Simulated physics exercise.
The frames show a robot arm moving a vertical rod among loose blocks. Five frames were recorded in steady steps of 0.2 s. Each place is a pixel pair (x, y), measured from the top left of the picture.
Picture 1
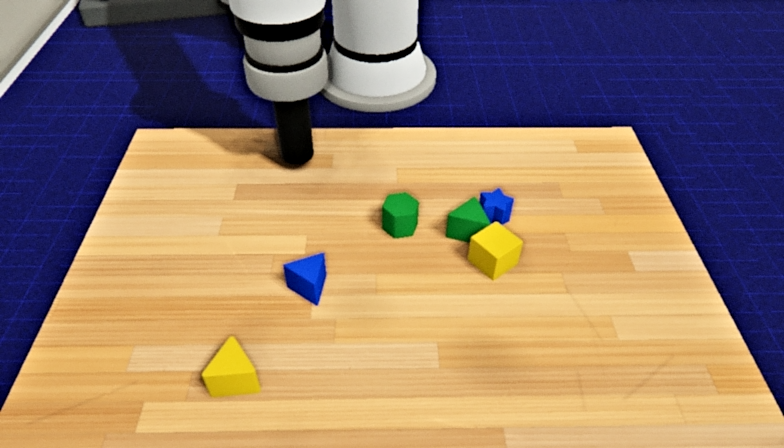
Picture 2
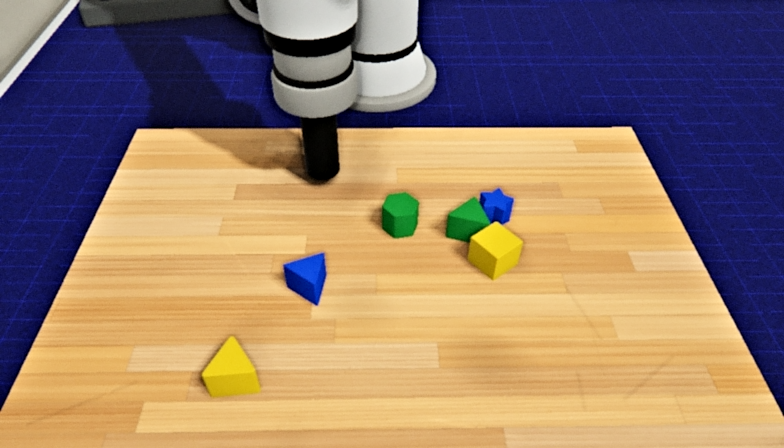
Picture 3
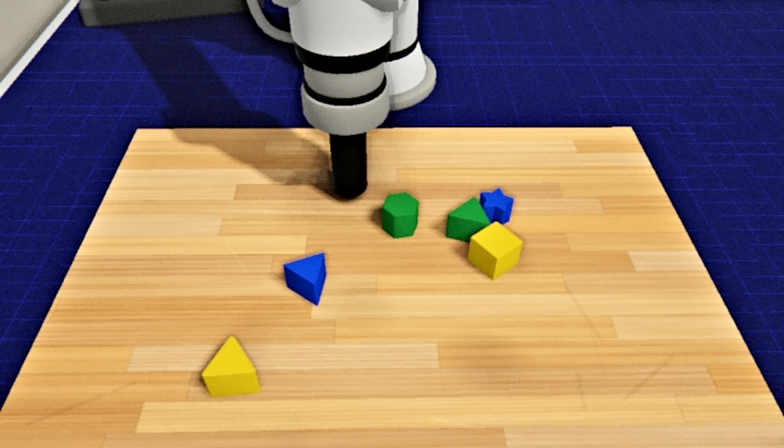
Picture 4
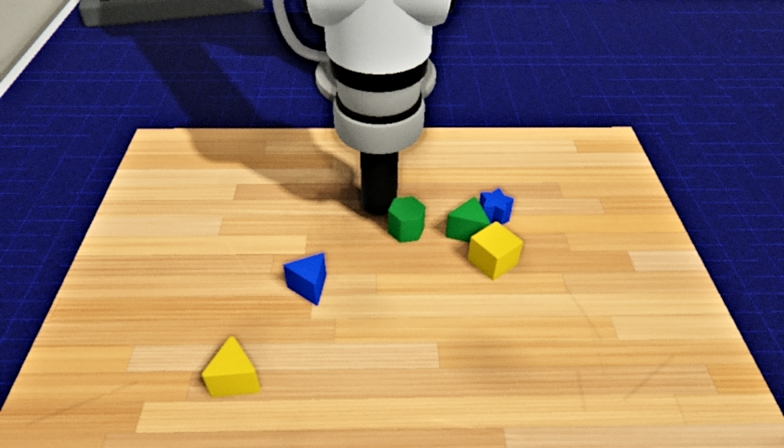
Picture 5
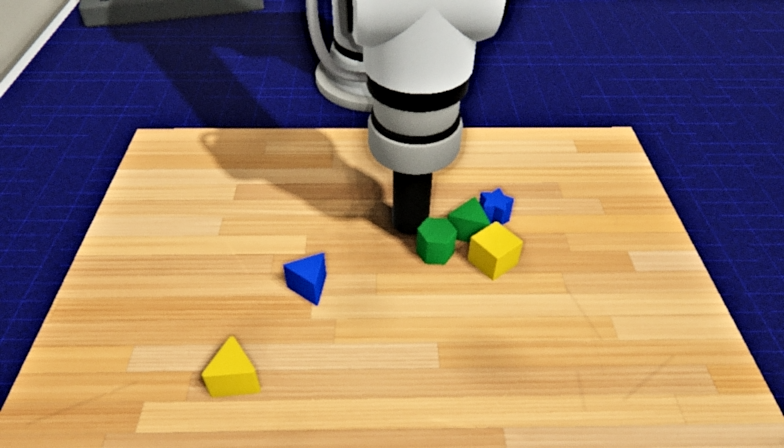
A robot arm moves its rod right and forward, pushing the green hexagonal block rightward.
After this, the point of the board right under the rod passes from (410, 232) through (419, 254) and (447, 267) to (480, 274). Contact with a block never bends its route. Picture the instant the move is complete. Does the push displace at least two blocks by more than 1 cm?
I expect so.
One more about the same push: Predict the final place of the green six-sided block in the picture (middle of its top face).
It sits at (511, 277).
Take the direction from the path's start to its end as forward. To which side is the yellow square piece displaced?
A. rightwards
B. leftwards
Option B.
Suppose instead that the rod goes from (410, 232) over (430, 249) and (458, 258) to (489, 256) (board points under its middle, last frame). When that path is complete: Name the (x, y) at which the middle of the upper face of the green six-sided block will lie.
Its top middle will sit at (481, 264).
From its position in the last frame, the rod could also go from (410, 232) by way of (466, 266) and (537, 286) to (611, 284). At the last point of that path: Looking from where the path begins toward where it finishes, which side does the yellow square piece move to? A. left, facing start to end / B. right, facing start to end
My pick is A.
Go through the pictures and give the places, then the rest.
The first frame shows lower end of the rod (298, 155), tops of blocks, green six-sided block (401, 204), green three-sided block (471, 211), yellow square piece (497, 239).
The second frame shows rod (323, 170), blocks as before.
The third frame shows rod (350, 186), blocks as before.
The fourth frame shows rod (379, 204), green six-sided block (407, 208).
The fifth frame shows rod (411, 222), green six-sided block (437, 229), green three-sided block (471, 211), yellow square piece (497, 239).
The first path, step by step. Halfway along, rod (433, 253); green six-sided block (469, 254).
At the end, rod (482, 265); green six-sided block (511, 277), turned 30° clockwise; green three-sided block not moved; yellow square piece (513, 235).
